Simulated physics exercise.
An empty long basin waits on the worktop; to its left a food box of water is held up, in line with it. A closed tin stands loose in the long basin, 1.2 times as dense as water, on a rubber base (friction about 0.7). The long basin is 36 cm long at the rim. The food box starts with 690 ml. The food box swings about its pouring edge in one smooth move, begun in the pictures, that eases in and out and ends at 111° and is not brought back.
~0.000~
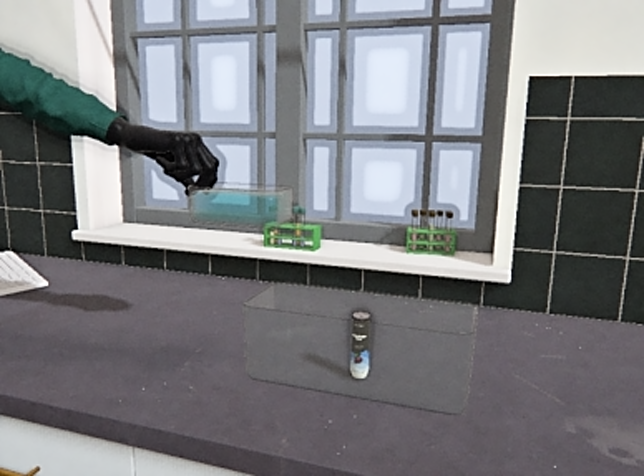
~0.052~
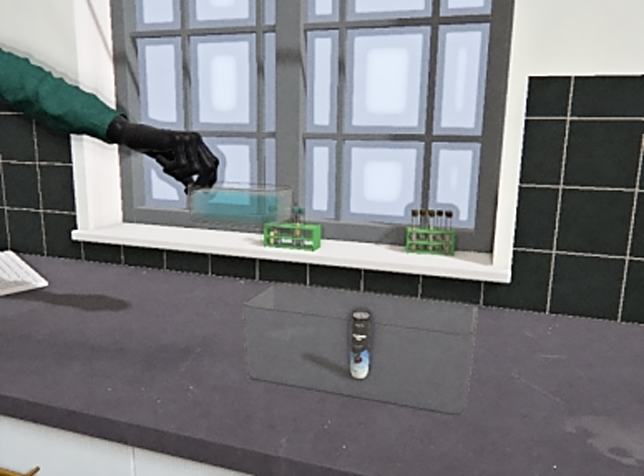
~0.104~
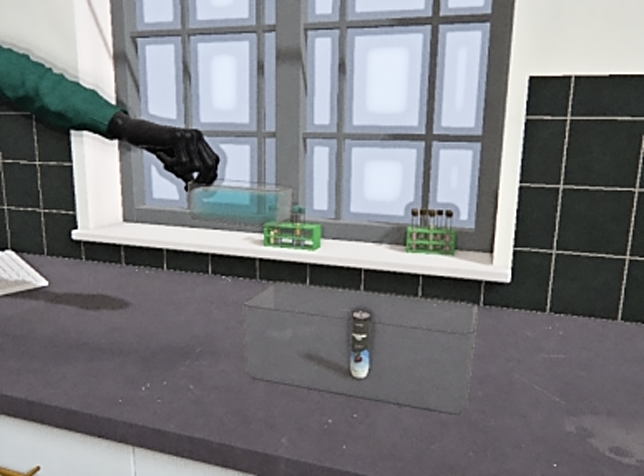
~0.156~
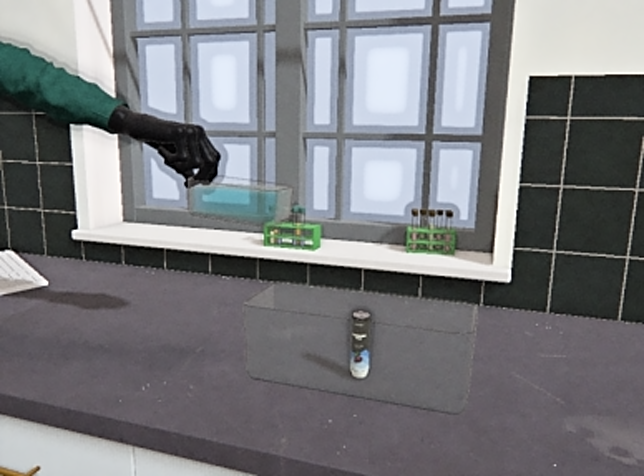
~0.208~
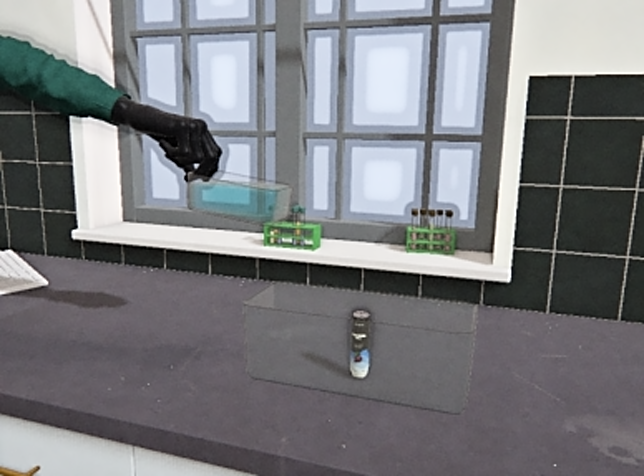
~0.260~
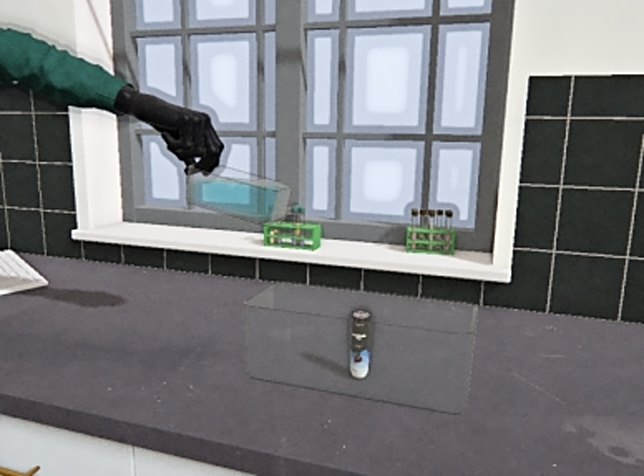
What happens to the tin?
It keeps standing.
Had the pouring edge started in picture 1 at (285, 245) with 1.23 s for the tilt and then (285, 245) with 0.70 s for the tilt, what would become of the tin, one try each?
First it keeps standing; then it falls.
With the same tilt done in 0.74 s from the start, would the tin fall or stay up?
The tin remains upright.
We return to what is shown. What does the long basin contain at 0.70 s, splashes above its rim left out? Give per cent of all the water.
About 16 per cent.
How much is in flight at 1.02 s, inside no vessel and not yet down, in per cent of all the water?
Near 9 in a hundred.
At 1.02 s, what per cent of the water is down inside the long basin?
About 80 per cent.
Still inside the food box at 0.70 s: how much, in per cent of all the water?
Near 32 in a hundred.
By 0.70 s the tilt is 68° and 32 per cent is still to pour; the tin stands where it began.
By 1.02 s the tilt is 103° and 4 per cent is still to pour; the tin stands where it began.
By 1.36 s the tilt is 111° and 0 per cent is still to pour; the tin stands where it began.
By 1.73 s the tilt is 111° and 0 per cent is still to pour; the tin stands where it began.
At rest the tin stands where it began.
